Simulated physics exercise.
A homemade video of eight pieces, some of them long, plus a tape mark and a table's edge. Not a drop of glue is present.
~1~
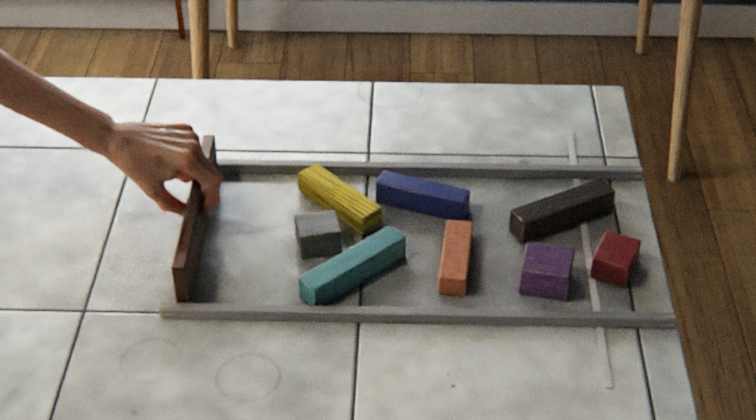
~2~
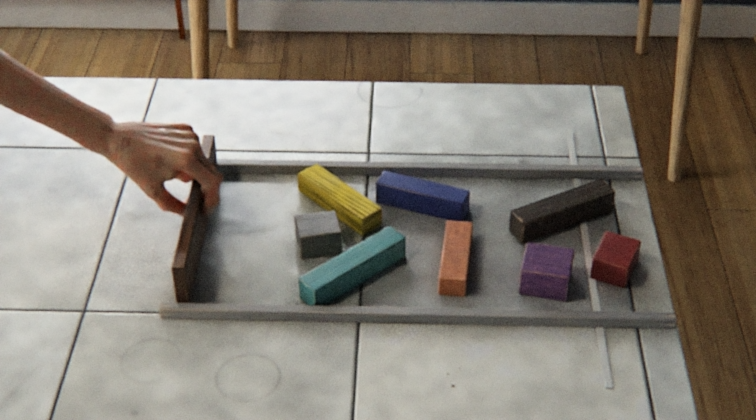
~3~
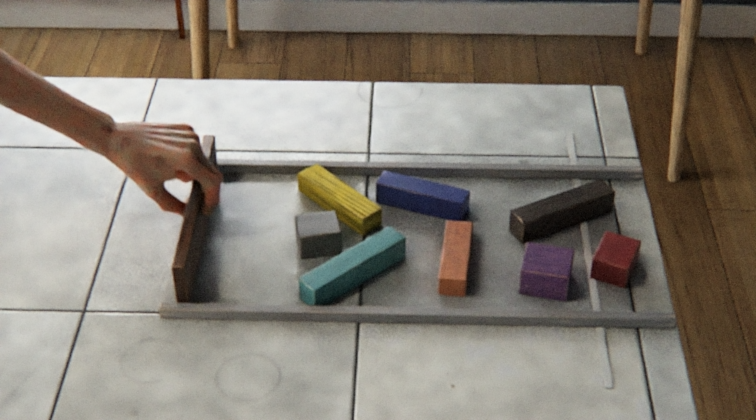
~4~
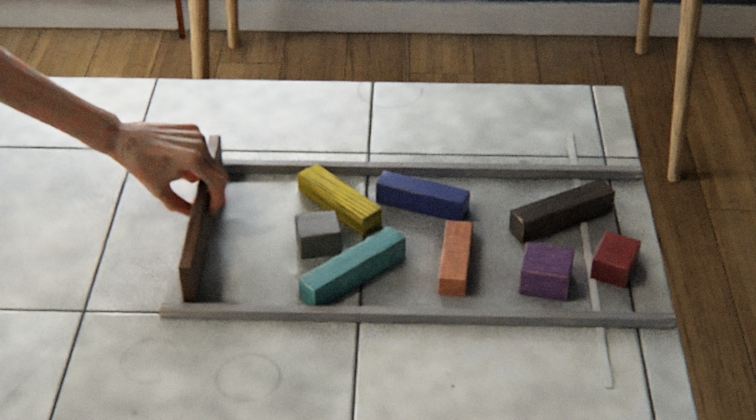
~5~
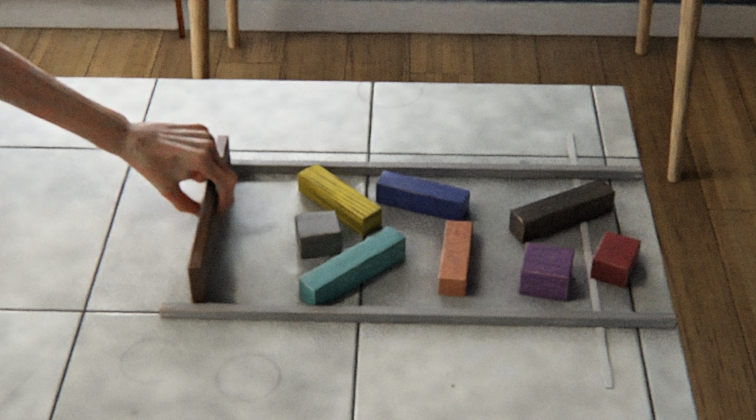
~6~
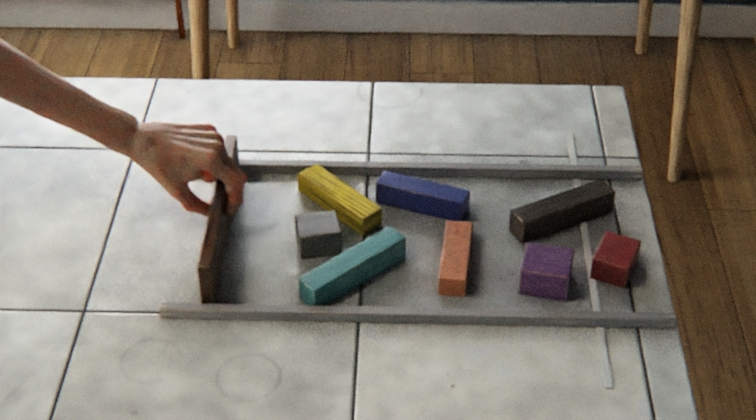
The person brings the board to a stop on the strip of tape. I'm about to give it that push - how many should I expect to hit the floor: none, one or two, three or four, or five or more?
Expect three or four.
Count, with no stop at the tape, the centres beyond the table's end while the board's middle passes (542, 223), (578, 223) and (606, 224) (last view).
1; 3; 5.
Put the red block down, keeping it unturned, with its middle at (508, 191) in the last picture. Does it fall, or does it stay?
That red block heads down.
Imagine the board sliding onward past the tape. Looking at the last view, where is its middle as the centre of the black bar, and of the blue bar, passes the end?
Middle approx. at (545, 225), then approx. at (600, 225).
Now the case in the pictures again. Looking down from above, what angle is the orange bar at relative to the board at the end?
It works out to near 35°.
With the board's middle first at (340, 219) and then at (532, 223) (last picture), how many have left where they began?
At that stage 4; at the next, 8.
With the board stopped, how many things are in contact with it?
Result: 3 in all.
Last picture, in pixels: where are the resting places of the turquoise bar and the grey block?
Result: One about (639, 271), other about (610, 243).
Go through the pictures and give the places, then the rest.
In the first frame, red block (616, 259); black bar (562, 211); purple block (547, 271); board (197, 217); tape (587, 244).
In the second frame, black bar (562, 211); blue bar (423, 197).
In the third frame, purple block (547, 272); grey block (318, 234).
In the fourth frame, red block (616, 259); turquoise bar (353, 267).
In the fifth frame, black bar (562, 211); board (211, 217).
In the sixth frame, red block (616, 259); black bar (562, 211); purple block (547, 272); board (220, 217); tape (587, 244).
Soon after, none off yet; red block at rest near (616, 259); black bar at rest near (562, 211); purple block at rest near (547, 272).
At rest, the number that fall off is three or four; fallen, purple block, black bar and red block.
